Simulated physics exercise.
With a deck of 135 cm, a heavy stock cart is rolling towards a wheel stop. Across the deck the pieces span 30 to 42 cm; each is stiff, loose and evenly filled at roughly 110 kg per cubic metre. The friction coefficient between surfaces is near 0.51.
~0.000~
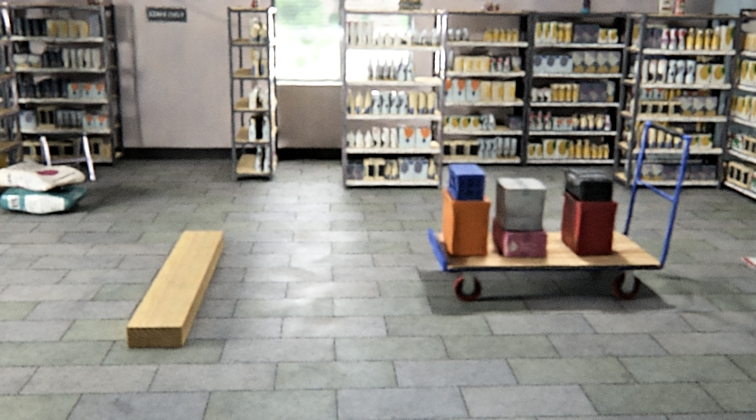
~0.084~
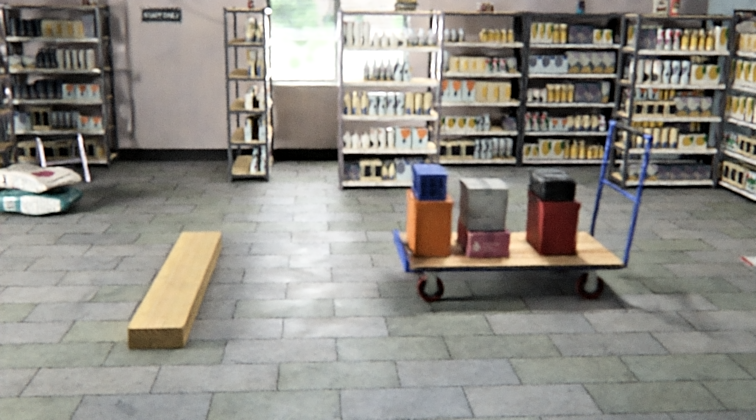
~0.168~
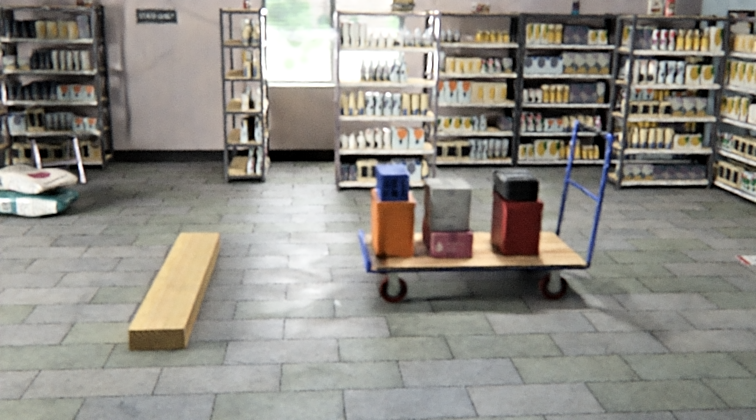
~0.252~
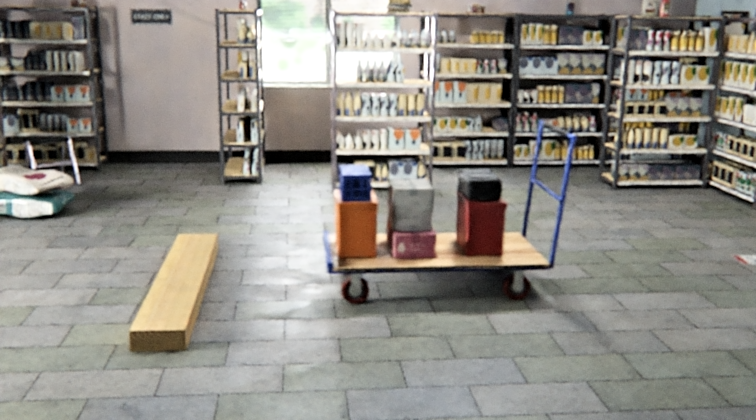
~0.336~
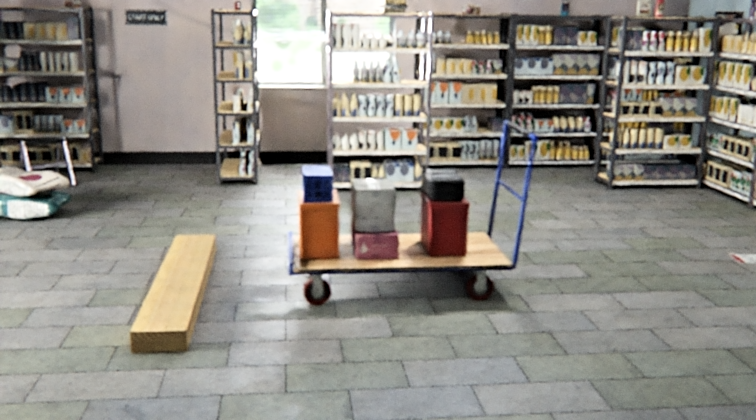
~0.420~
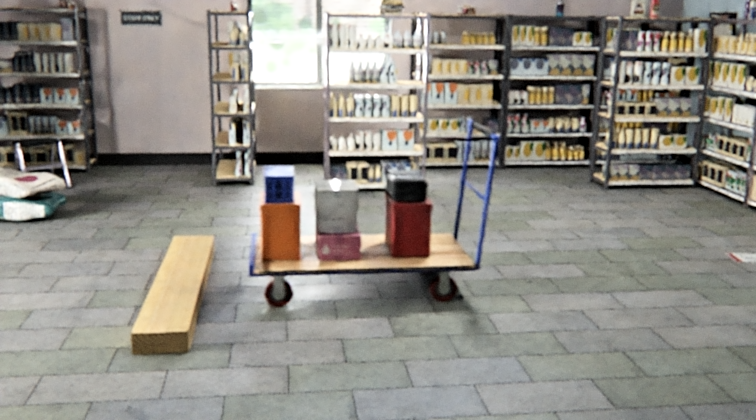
A flatbed cart with a blue handle, carrying orange, red, blue, grey and black boxes, rolled steadily left across the tiled floor toward a long wooden beam, passing in front of stocked shelves.
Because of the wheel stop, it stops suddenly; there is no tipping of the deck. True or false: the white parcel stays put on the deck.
False.
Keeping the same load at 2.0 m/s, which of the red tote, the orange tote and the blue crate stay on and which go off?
In that case red stays aboard, orange stays aboard, blue leaves.
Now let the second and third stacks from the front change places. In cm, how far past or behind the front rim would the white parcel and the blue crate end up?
Result: White 70 cm behind rim; blue 130 cm past rim.
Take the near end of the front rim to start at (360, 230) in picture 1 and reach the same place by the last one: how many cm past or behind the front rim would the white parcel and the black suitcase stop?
In that run, white settles 40 cm back from the front rim and black 70 cm back from it.
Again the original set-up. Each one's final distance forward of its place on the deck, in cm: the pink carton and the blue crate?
Approximate forward shift in cm: Pink near 20, blue near 145.
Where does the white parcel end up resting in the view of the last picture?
At about (154, 256).
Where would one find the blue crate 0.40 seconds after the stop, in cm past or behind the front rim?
It's some 95 cm out past the front rim.
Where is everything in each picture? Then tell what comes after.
White parcel (519, 204), orange tote (465, 222), rim corner (445, 266); 158 cm still to roll, in the first picture.
White parcel (483, 204), orange tote (429, 222), rim corner (407, 266); 134 cm still to roll, in the second picture.
White parcel (447, 204), orange tote (392, 222), rim corner (369, 267); 110 cm still to roll, in the third picture.
White parcel (410, 204), orange tote (356, 223), rim corner (330, 268); 87 cm still to roll, in the fourth picture.
White parcel (373, 205), orange tote (318, 224), rim corner (291, 269); 63 cm still to roll, in the fifth picture.
White parcel (336, 206), orange tote (281, 225), rim corner (251, 271); 39 cm still to roll. Speed about 2.8 m/s, in the sixth picture.
After 0.56 s the deck stops.
After 0.96 s the white parcel is 14 cm behind the rim, tilted 5°, near (207, 189) in the last picture's view.
After 1.36 s the white parcel is 15 cm past the rim, tilted 55°, near (162, 231) in the last picture's view.
At rest, 2.1 s, past the rim, orange tote, white parcel and blue crate; behind it, black suitcase, pink carton and red tote.
